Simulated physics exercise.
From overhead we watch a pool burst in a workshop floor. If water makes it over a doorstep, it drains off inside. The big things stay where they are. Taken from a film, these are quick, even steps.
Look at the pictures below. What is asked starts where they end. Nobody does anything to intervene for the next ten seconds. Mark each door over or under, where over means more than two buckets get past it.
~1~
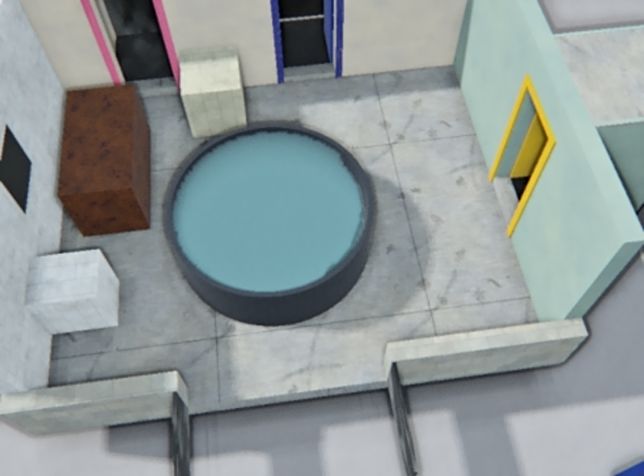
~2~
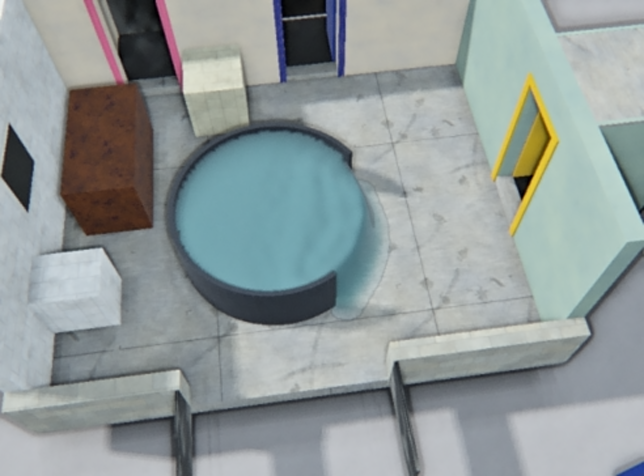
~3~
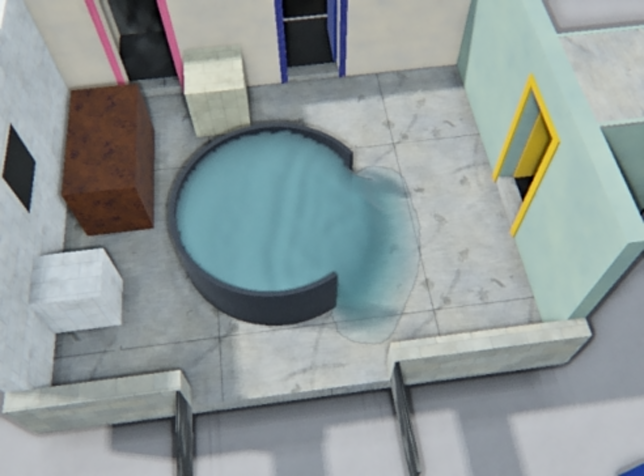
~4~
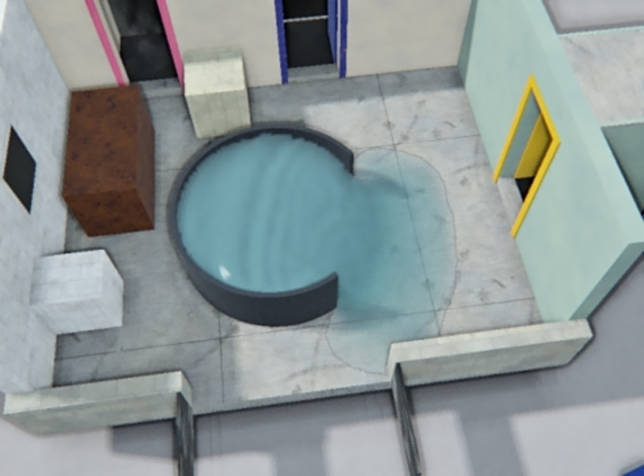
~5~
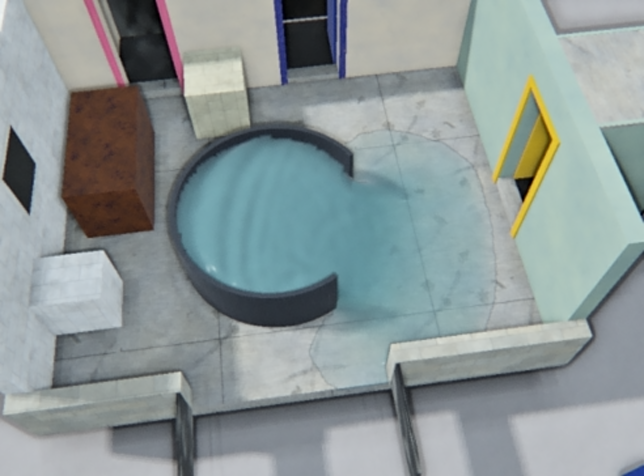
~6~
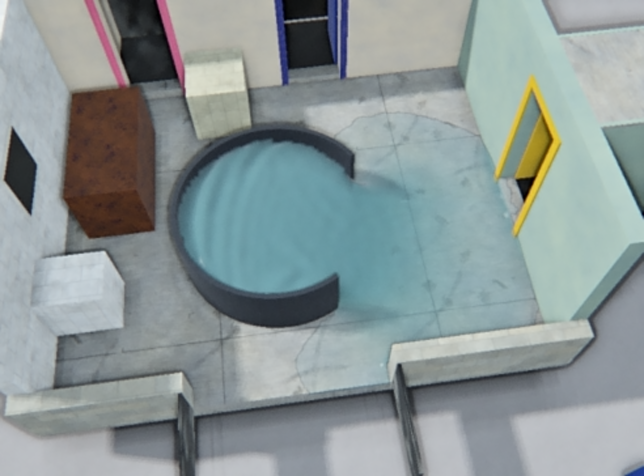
Pink door - under; yellow door - over; blue door - over.
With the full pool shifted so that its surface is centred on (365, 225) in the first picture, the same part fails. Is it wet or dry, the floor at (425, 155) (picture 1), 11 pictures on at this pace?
Well, it ends up swamped there.
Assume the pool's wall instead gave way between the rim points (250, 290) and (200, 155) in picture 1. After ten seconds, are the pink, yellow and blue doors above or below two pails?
Taking them in turn, the pink door tops the limit, the yellow door falls short and the blue door falls short.
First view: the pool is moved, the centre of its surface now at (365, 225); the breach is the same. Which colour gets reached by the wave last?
That would be the pink door, I think.
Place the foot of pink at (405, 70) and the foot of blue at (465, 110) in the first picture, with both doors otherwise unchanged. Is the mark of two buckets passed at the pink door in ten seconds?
In this case the pink door overshoots the mark.
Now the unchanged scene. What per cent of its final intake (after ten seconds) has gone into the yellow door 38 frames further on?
Near 100 %, I'd say.
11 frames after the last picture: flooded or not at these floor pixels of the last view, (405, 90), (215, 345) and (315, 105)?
Taking them as listed, they are waterlogged, spared and spared.
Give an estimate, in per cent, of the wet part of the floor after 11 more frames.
That works out to some 40 in a hundred.
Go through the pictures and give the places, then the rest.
In the first picture, the pool at (270, 206) is whole and still.
In the second picture, the front is at (337, 314), out from the gap at (368, 237).
In the third picture, water pours out at (369, 239) and has run to (384, 172).
In the fourth picture, the front is at (416, 160), out from the gap at (369, 242).
In the fifth picture, water pours out at (369, 243) and has run to (437, 146).
In the sixth picture, the front is at (482, 144), out from the gap at (370, 243).
A moment on, water covers 40 % of the floor; the pink door not reached, the yellow door far over two buckets in, the blue door not reached.
Next, water covers 40 % of the floor; the pink door not reached, the yellow door far over two buckets in, the blue door not reached.
Then, water covers 70 % of the floor; the pink door not reached, the yellow door far over two buckets in, the blue door wet at the sill, nothing in.
Later, water covers 90 % of the floor; the pink door wet at the sill, nothing in, the yellow door far over two buckets in, the blue door over two buckets in.
In the end, water covers 100 % of the floor; the pink door wet at the sill, nothing in, the yellow door far over two buckets in, the blue door far over two buckets in.
